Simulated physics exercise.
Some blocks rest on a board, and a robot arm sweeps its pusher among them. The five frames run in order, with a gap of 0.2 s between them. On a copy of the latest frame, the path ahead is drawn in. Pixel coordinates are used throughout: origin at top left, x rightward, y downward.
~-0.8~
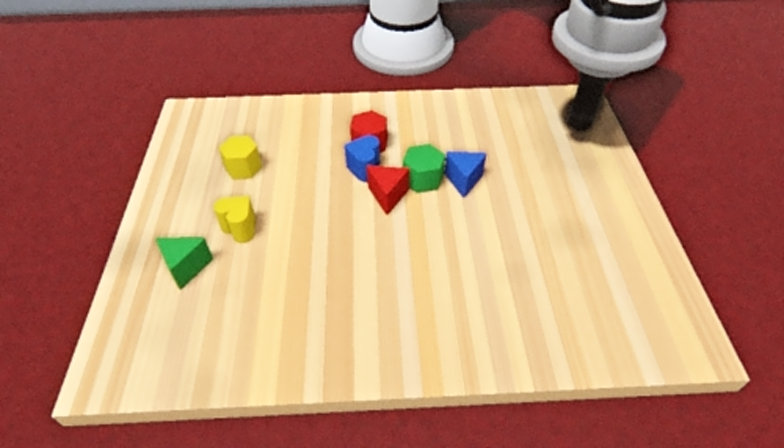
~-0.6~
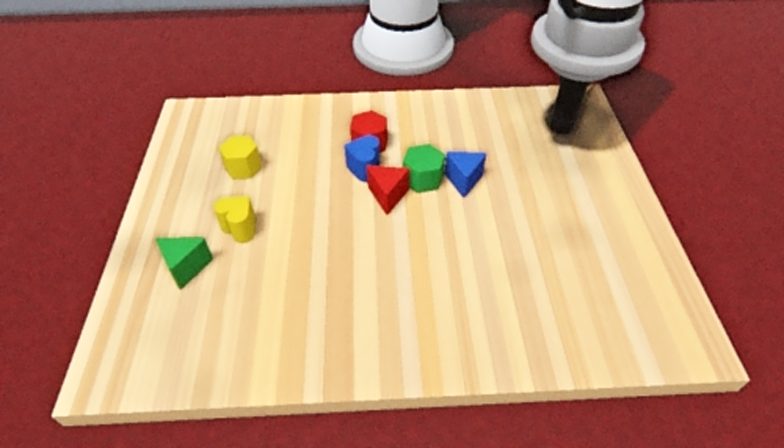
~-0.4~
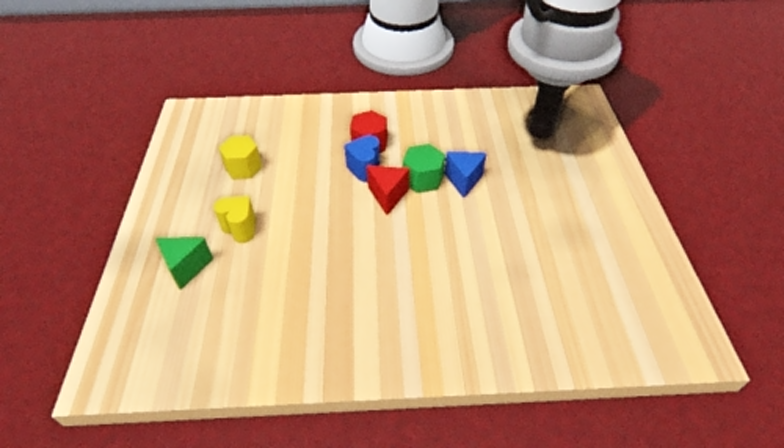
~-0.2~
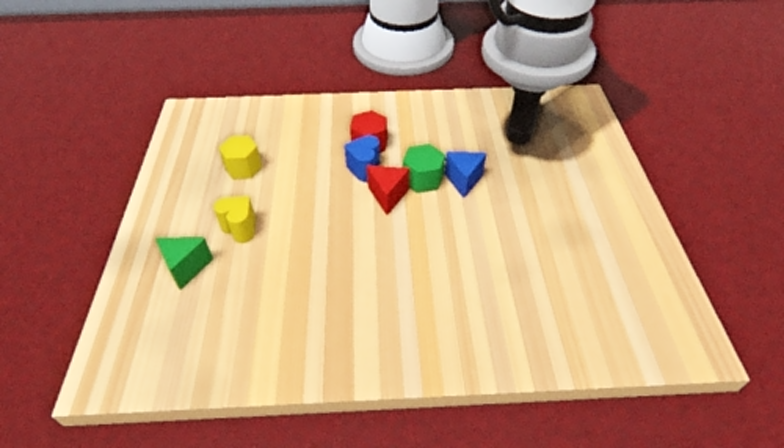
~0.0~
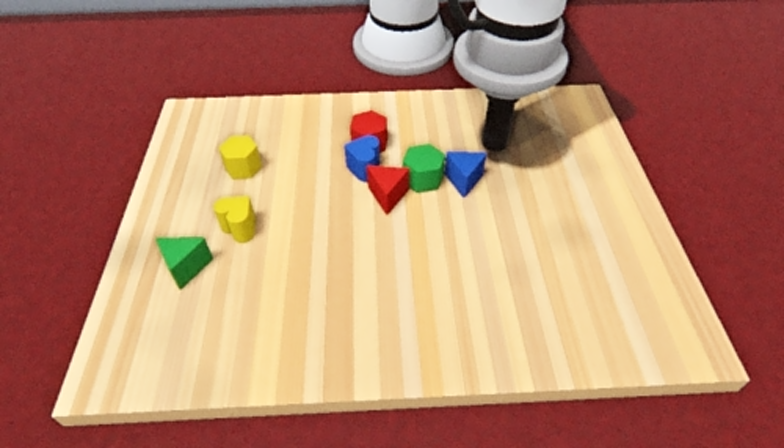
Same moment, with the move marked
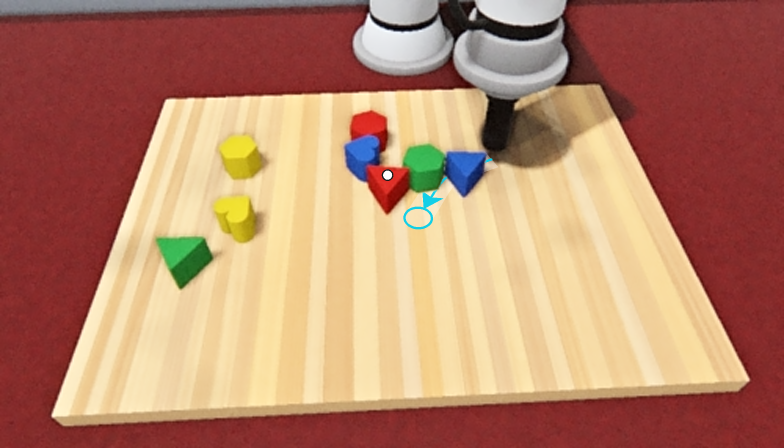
At first, the robot arm's dark pusher stands near the upper right corner of a wooden board scattered with red, blue, green and yellow blocks. The arm then moves it steadily left and slightly down, ending just above and right of the blue triangular block, while every block stays still.
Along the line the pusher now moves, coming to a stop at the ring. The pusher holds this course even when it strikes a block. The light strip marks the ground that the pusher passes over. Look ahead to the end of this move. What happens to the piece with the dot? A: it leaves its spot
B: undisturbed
Option A.
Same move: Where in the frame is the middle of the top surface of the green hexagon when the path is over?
Top centre: (398, 169).
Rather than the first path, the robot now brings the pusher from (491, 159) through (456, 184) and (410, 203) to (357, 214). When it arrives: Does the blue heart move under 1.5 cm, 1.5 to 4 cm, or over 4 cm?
The answer is under 1.5 cm.
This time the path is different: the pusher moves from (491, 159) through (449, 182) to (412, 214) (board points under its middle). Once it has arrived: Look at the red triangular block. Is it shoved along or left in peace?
The push reaches it.
The drawn path runs from (491, 159) over (459, 171) and (435, 191) to (418, 218); the dot is on the red triangular block.
What follows on the original path. One third of the way, pusher at (459, 156); blue triangular block at (464, 168).
Two thirds of the way, pusher at (436, 176); red triangular block at (364, 182), turned 15° anticlockwise; green hexagon at (402, 165), turned 35° clockwise; blue triangular block at (457, 183), turned 55° anticlockwise.
At the end, pusher at (419, 203); blue heart not moved; red triangular block at (361, 182), turned 30° anticlockwise; green hexagon at (398, 169), turned 65° clockwise; blue triangular block at (456, 188), turned 75° anticlockwise.
